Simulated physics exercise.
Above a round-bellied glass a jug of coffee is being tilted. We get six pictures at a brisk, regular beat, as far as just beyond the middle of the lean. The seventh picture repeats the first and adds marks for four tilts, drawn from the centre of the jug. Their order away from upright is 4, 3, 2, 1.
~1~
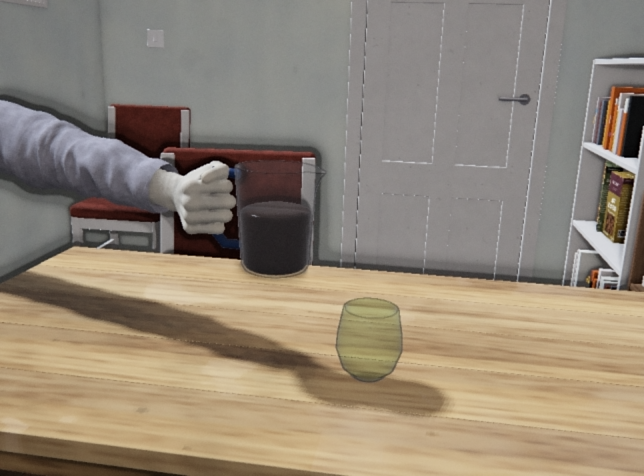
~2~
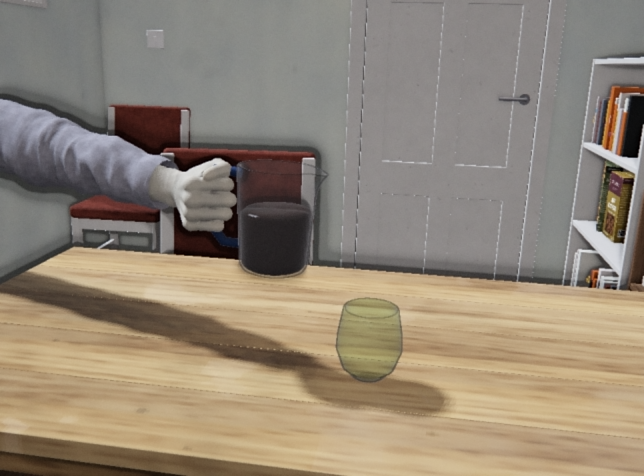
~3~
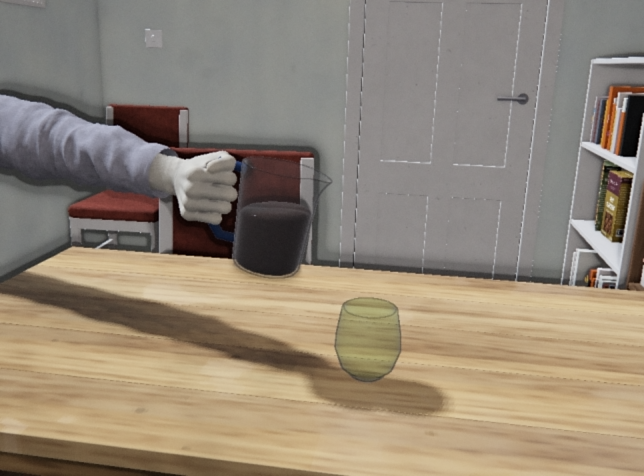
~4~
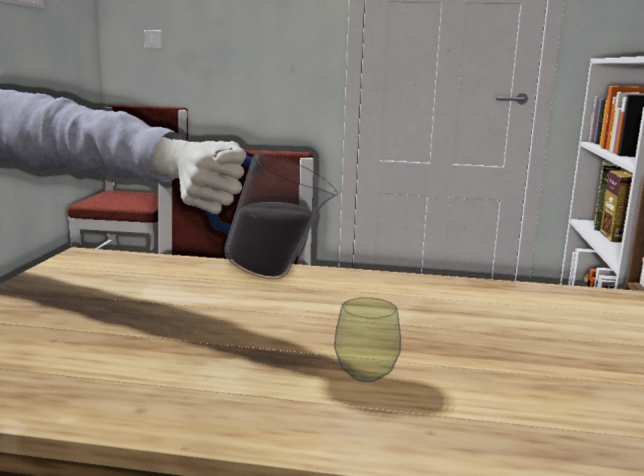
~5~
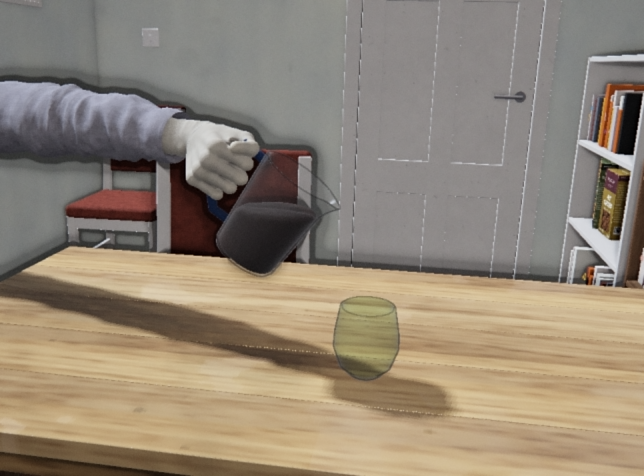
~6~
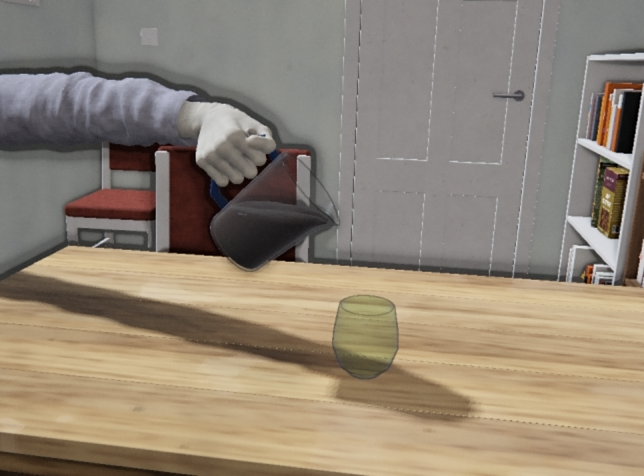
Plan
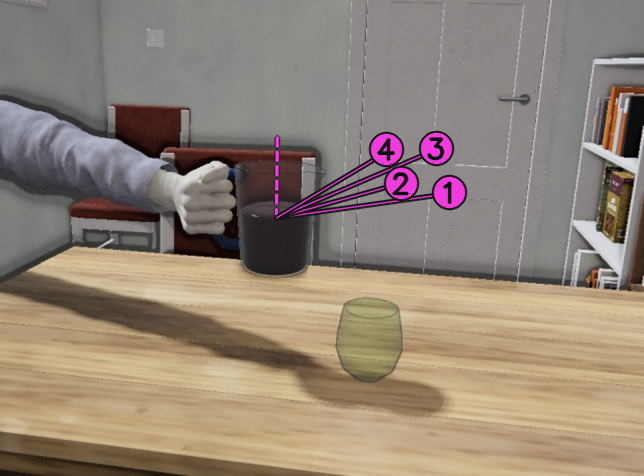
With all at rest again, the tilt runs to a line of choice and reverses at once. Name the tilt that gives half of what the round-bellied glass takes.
The answer is line 2.
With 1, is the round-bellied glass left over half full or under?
Over.
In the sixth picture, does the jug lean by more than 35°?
Yes, it does.
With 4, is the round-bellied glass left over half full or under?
Under half.
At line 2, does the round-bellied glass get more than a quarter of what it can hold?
Yes.
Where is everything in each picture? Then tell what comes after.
The first frame shows upright, lip at (325, 172); rim of the round-bellied glass round (371, 307); nothing has left yet.
The second frame shows tipped about 3°, lip at (327, 174); nothing has left yet.
The third frame shows tipped about 10°, lip at (331, 181); nothing has left yet.
The fourth frame shows tipped about 21°, lip at (336, 193); nothing has left yet.
The fifth frame shows tipped about 34°, lip at (339, 207); nothing has left yet.
The sixth frame shows tipped about 49°, lip at (339, 223); nothing has left yet.
In magenta, 1 at (432, 195); 2 at (384, 187); 3 at (421, 155); 4 at (372, 160).
With 1, the round-bellied glass ends with about 65 % of what it can hold; 7 % of the coffee is spilt.
With 2, the round-bellied glass ends with about 51 % of what it can hold.
With 3, the round-bellied glass ends with about 30 % of what it can hold.
With 4, the round-bellied glass ends with about 13 % of what it can hold.
